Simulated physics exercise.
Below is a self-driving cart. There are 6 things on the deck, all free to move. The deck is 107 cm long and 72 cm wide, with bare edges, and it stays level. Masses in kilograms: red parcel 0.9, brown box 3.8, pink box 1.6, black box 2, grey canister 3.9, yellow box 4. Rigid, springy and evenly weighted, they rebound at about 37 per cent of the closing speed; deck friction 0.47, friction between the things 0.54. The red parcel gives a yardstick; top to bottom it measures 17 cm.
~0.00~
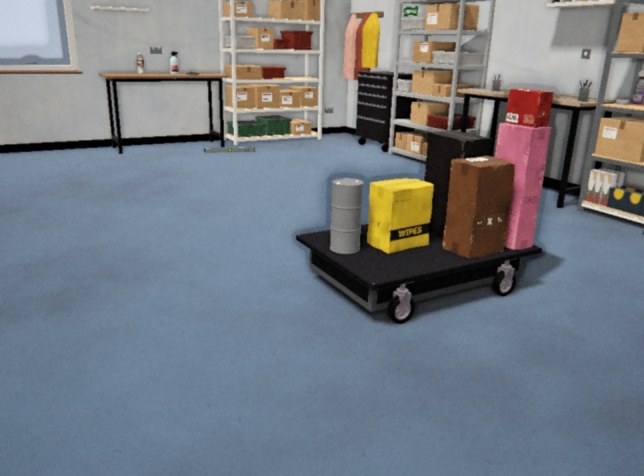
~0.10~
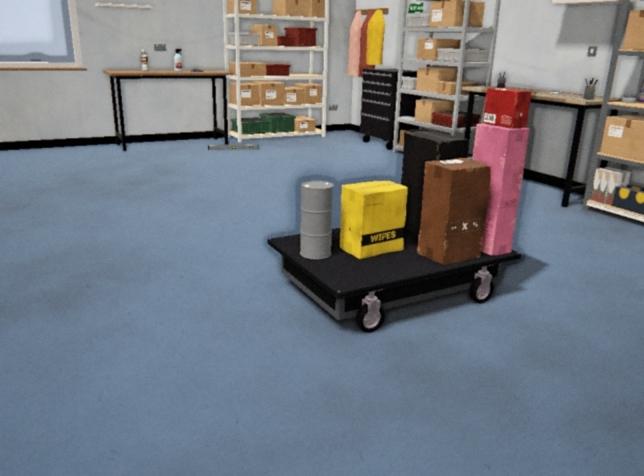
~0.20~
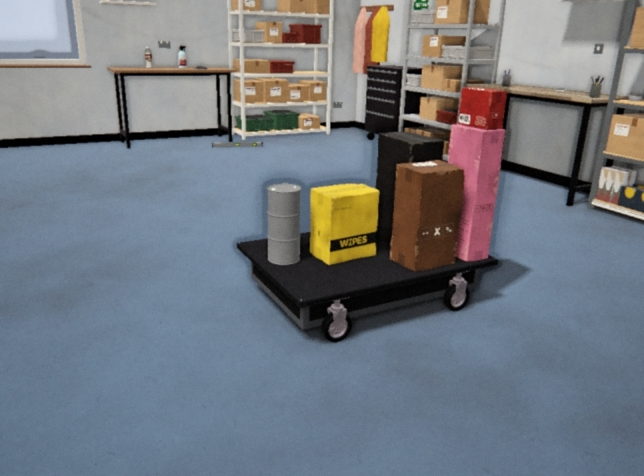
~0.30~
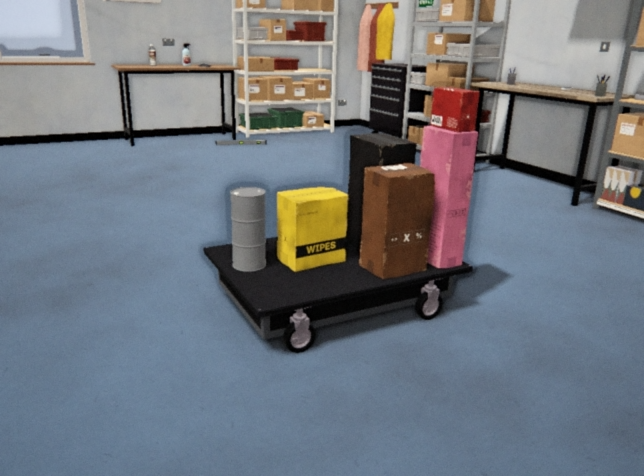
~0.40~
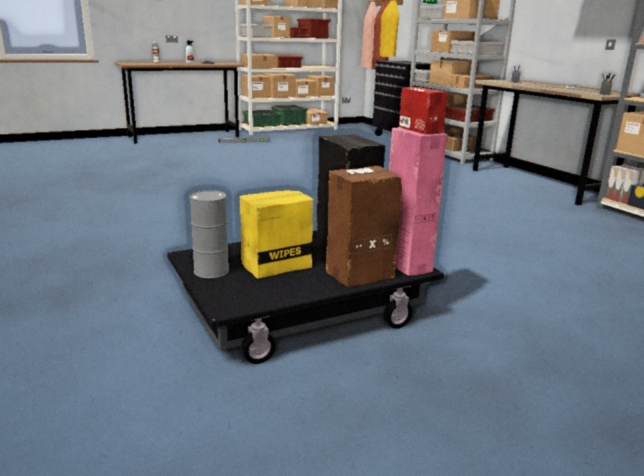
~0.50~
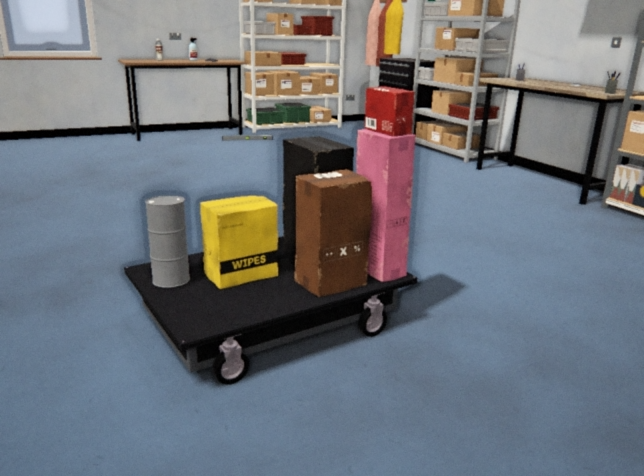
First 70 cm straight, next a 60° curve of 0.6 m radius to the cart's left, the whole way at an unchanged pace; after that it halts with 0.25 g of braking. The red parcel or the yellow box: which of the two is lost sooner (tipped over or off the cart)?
Of the pair, the one named second, the yellow box.
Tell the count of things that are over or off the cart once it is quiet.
Tally: 4.
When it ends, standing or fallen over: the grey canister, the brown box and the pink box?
Final state - grey canister: Goes over; brown box: Remains on its base; pink box: Goes over.
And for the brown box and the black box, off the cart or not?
Result: Brown box remains in bounds, black box remains in bounds.
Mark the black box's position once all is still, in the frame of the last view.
Near (140, 362).
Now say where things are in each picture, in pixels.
In the first picture, 0 cm covered; red parcel (529, 108); yellow box (400, 214).
In the second picture, 18 cm covered; black box (431, 188); grey canister (316, 220).
In the third picture, 36 cm covered; brown box (427, 215); pink box (470, 193).
In the fourth picture, 54 cm covered; grey canister (249, 229).
In the fifth picture, 72 cm covered; brown box (363, 226); pink box (413, 201).
In the sixth picture, 90 cm covered, turned 6°; red parcel (389, 111) 2 cm from its spot; yellow box (240, 240) 3 cm from its spot.
By 0.70 s, 126 cm covered, turned 39°; grey canister now off the cart; yellow box 26 cm from its spot near (167, 269); red parcel tilted 8° near (324, 113).
By 1.00 s, 179 cm covered, turned 60°; red parcel, pink box and yellow box now off the cart; black box 11 cm from its spot; brown box 8 cm from its spot.
By 1.30 s, 215 cm covered, turned 60°; black box 11 cm from its spot; brown box 9 cm from its spot.
By 1.80 s, 229 cm covered, turned 60°, stopped; black box 11 cm from its spot; brown box 9 cm from its spot.
When it is over (2.4 s), off the cart, red parcel, pink box, grey canister and yellow box; not toppled but over 10 cm from the start, black box; brown box within 10 cm of the start. Red parcel went at 1.00 s; yellow box went at 0.80 s.
